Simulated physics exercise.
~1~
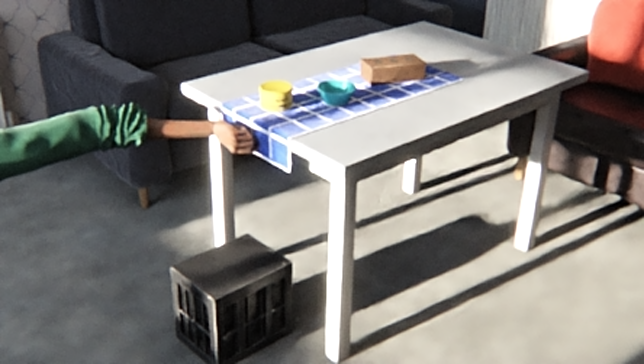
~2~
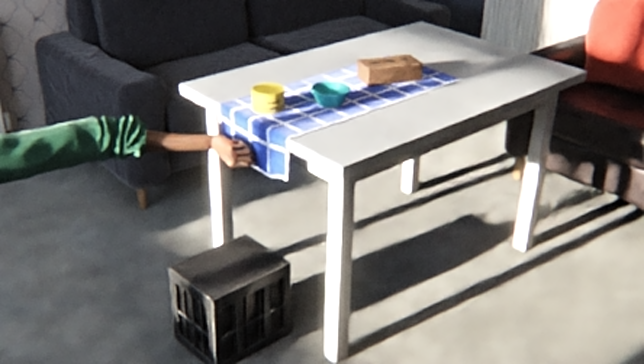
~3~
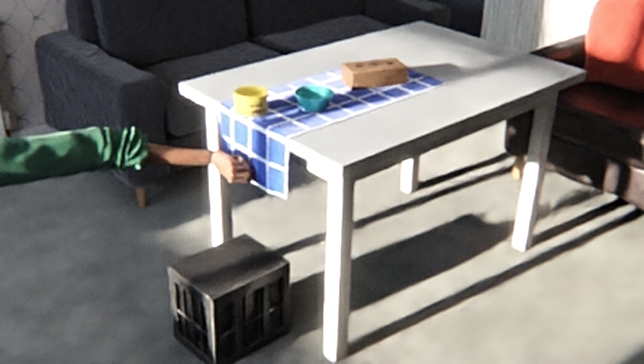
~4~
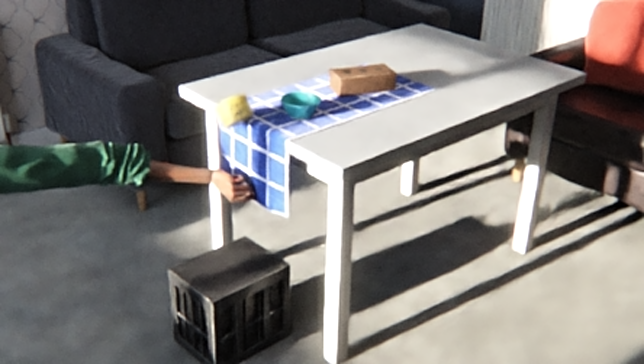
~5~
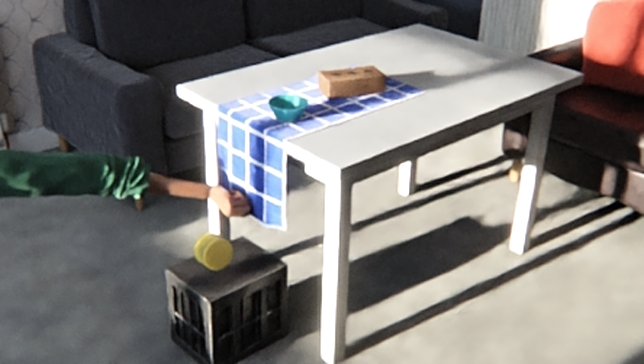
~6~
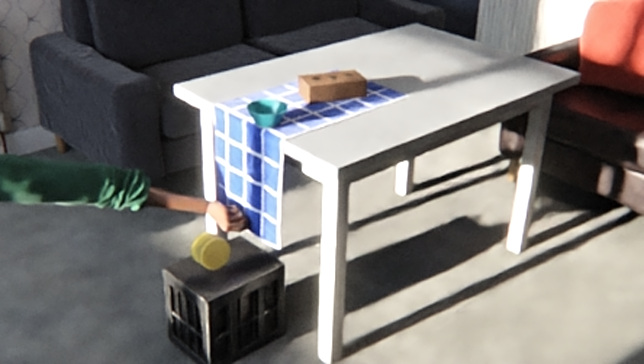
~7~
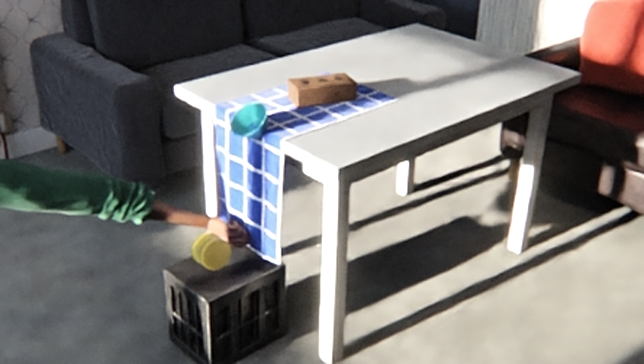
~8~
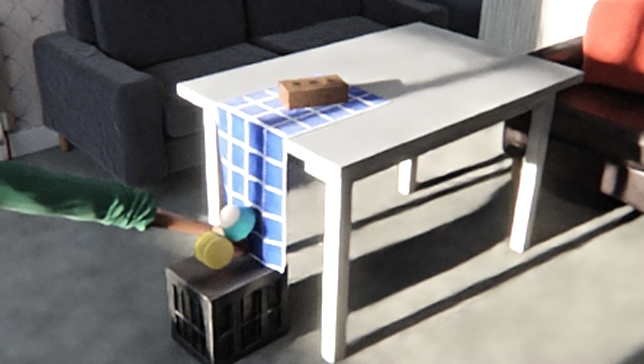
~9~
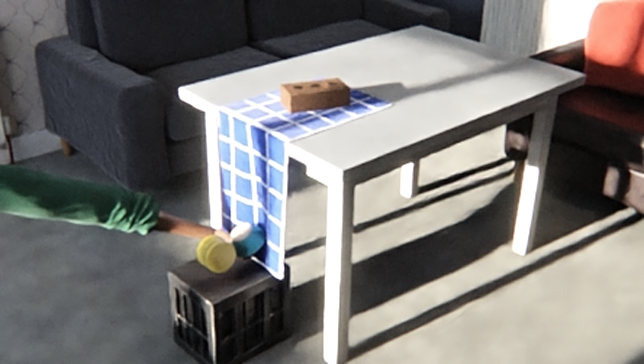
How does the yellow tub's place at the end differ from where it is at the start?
At the start the yellow tub sits on the runner on top of the table, near its left end. At the end it is down below the table edge, at the top of the black crate.
A hand pulls a blue runner down, dropping a tub, then a bowl, onto the crate.
